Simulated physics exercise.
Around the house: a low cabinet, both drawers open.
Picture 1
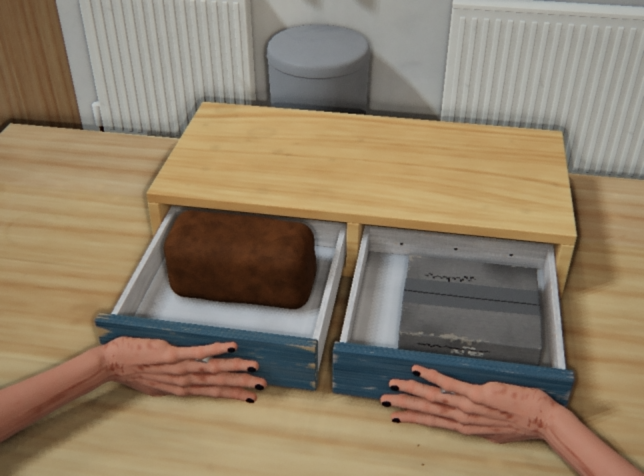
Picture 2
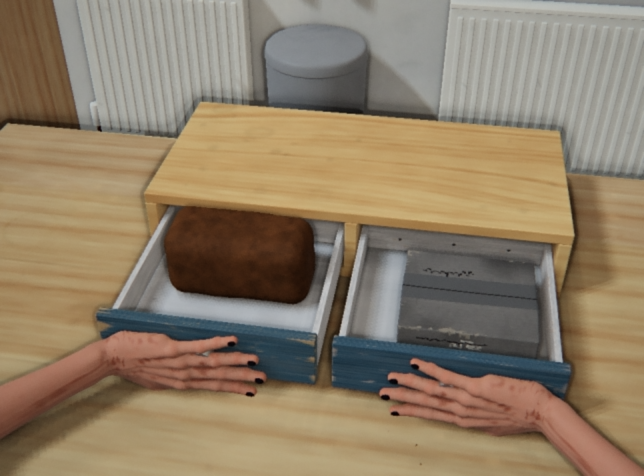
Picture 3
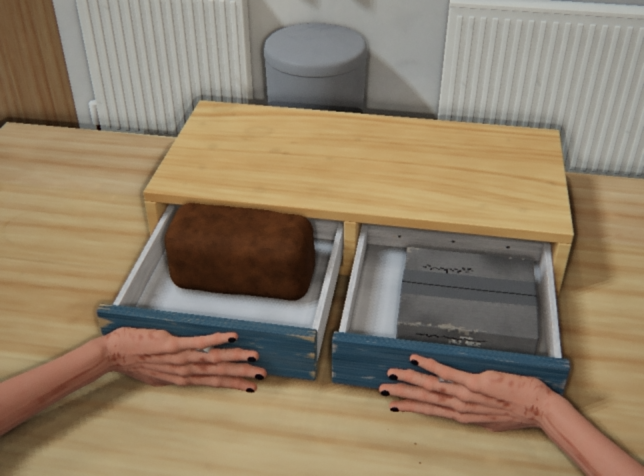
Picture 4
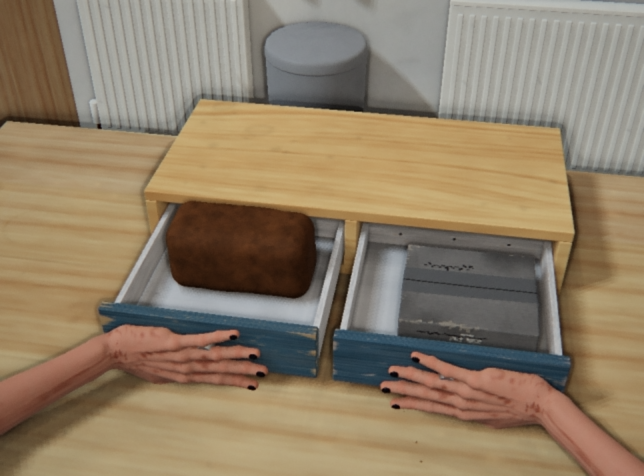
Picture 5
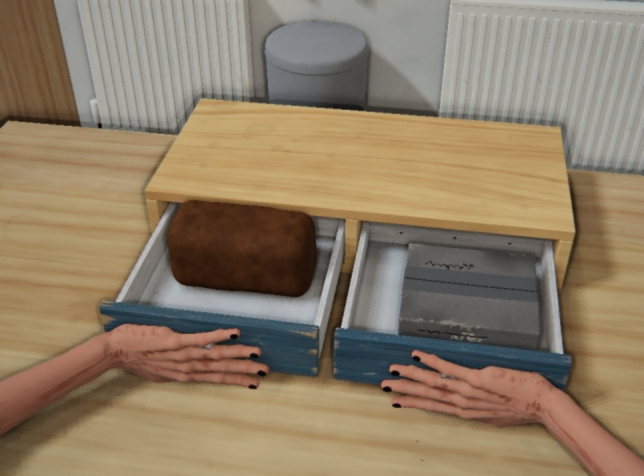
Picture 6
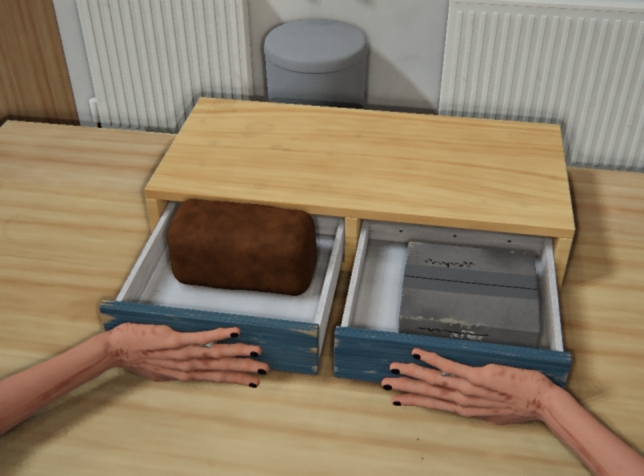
Two hands with dark nails barely moved as they rested against the blue fronts of two open drawers in a low wooden cabinet, a brown loaf in the left and a grey box in the right.
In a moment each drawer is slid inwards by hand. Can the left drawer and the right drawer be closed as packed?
In the end the left drawer jams and the right drawer closes.
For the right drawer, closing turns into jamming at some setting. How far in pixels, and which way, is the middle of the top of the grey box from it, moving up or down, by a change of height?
About 8 pixels up.
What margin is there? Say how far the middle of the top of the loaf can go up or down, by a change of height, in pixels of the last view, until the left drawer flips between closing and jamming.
About 20 pixels down.
Then, 0.42 s on from there, left drawer starting in; right drawer starting in.
Then, 0.66 s on from there, left drawer about half in; right drawer about half in.
In the end, the left drawer stays ajar; the right drawer shuts flush.
